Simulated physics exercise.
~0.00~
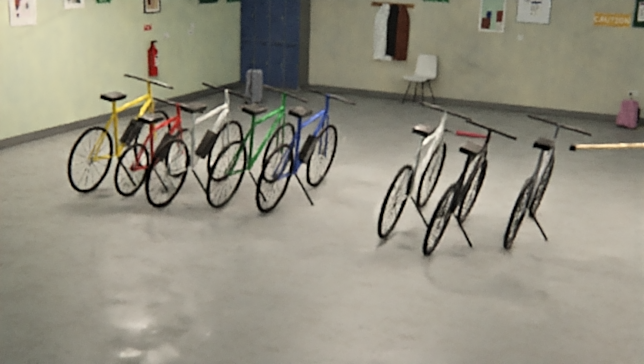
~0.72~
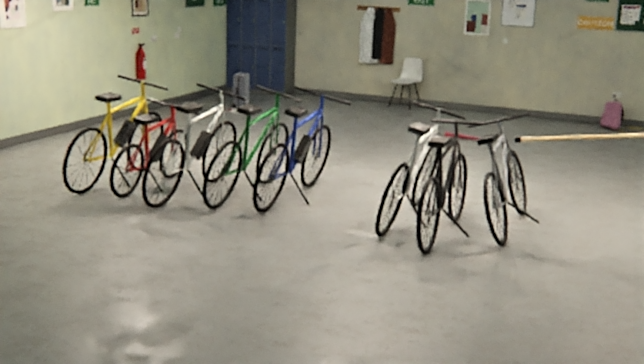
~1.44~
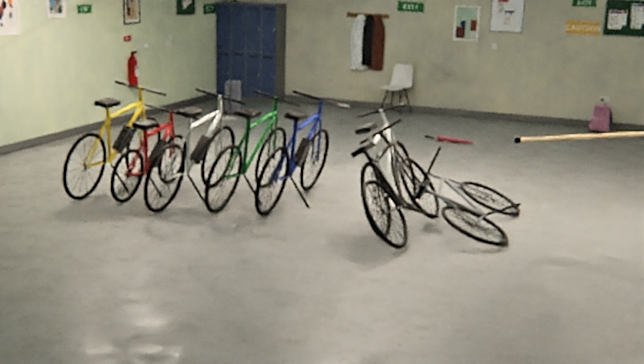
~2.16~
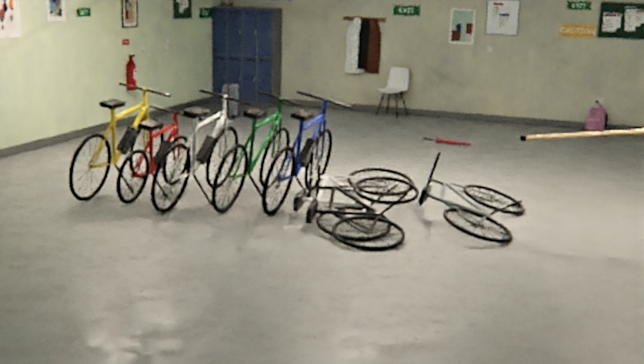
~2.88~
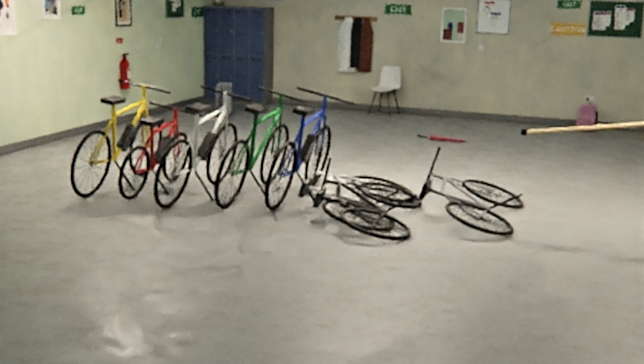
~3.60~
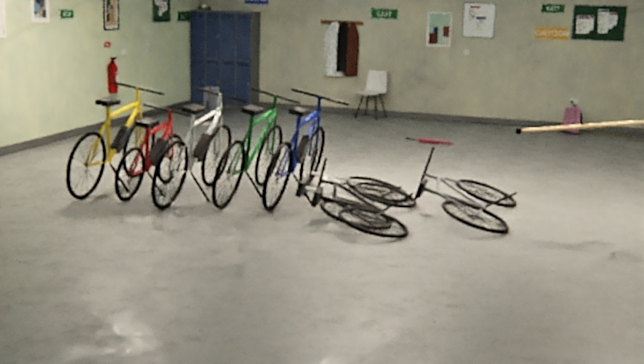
In a pale-walled hall with a smooth grey floor, eight bicycles stand in a row, five on the left, including yellow, red, green and blue ones, and three across a gap on the right. A pole reaches in from the right and moves left to the nearest bicycle, which begins to tip. It leans into its neighbours, and the right-hand group topples leftward in a tangle. All three drop to the floor, the leftmost ending beside the blue bicycle's wheels. The five on the left, green one included, remain upright while the fallen bicycles lie still.
